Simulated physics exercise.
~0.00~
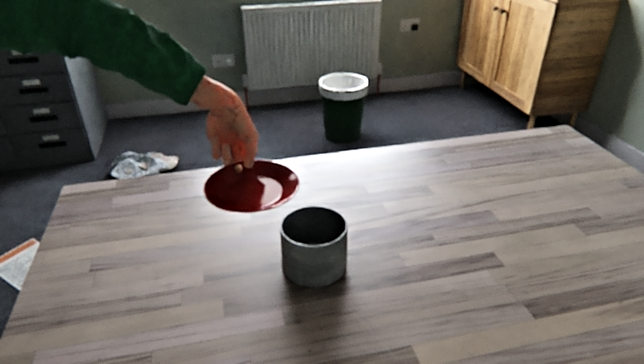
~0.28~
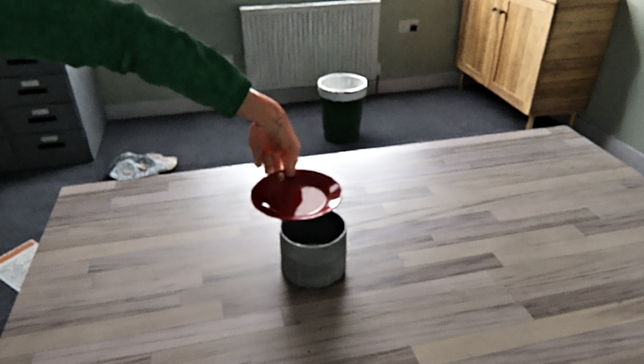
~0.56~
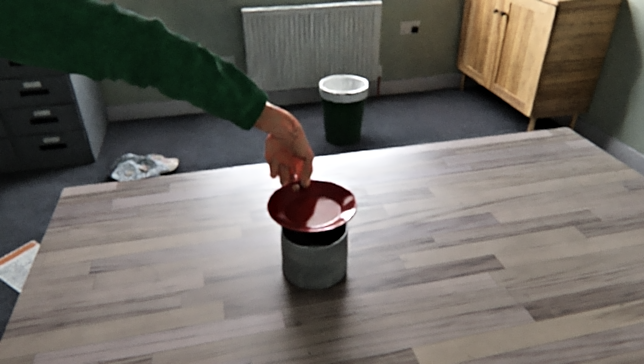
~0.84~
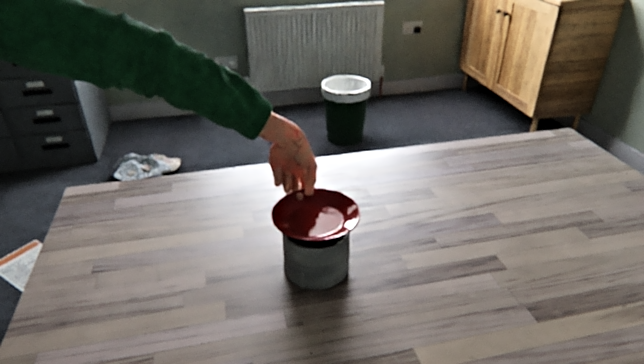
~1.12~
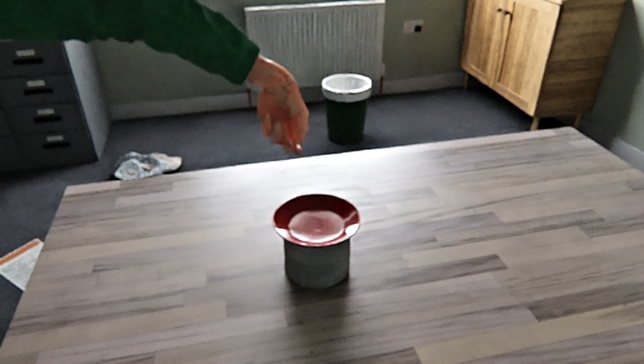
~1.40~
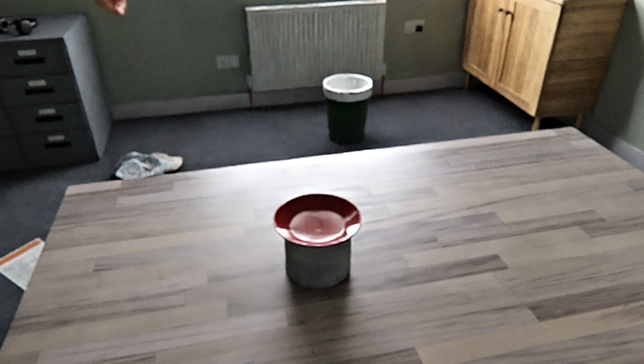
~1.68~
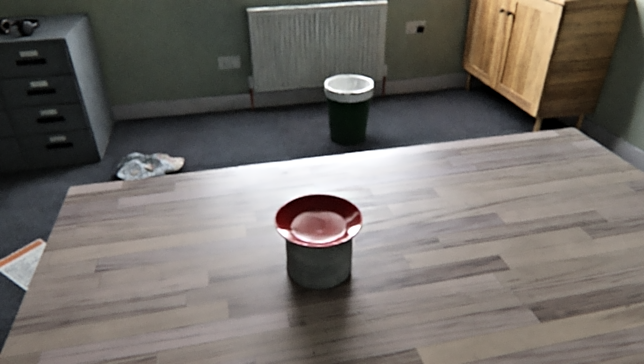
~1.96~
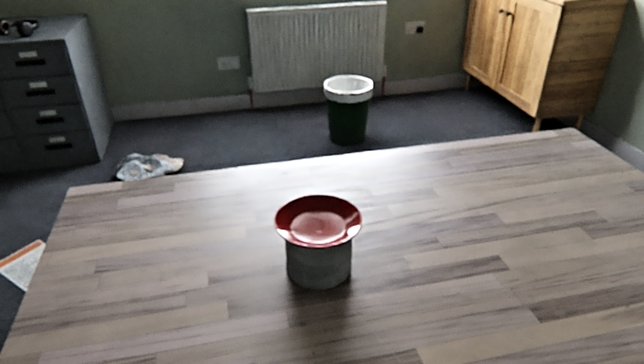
To begin with, a hand in a green sleeve holds a shiny red saucer above a wooden table, just behind and to the left of an open grey pot. The hand carries the saucer to the right until it hovers over the pot, then lowers it onto the rim. The fingers let go, and the arm draws back toward the upper left and out of view. Left alone, the saucer stays put on top of the pot, covering its opening, while the view sways slightly.
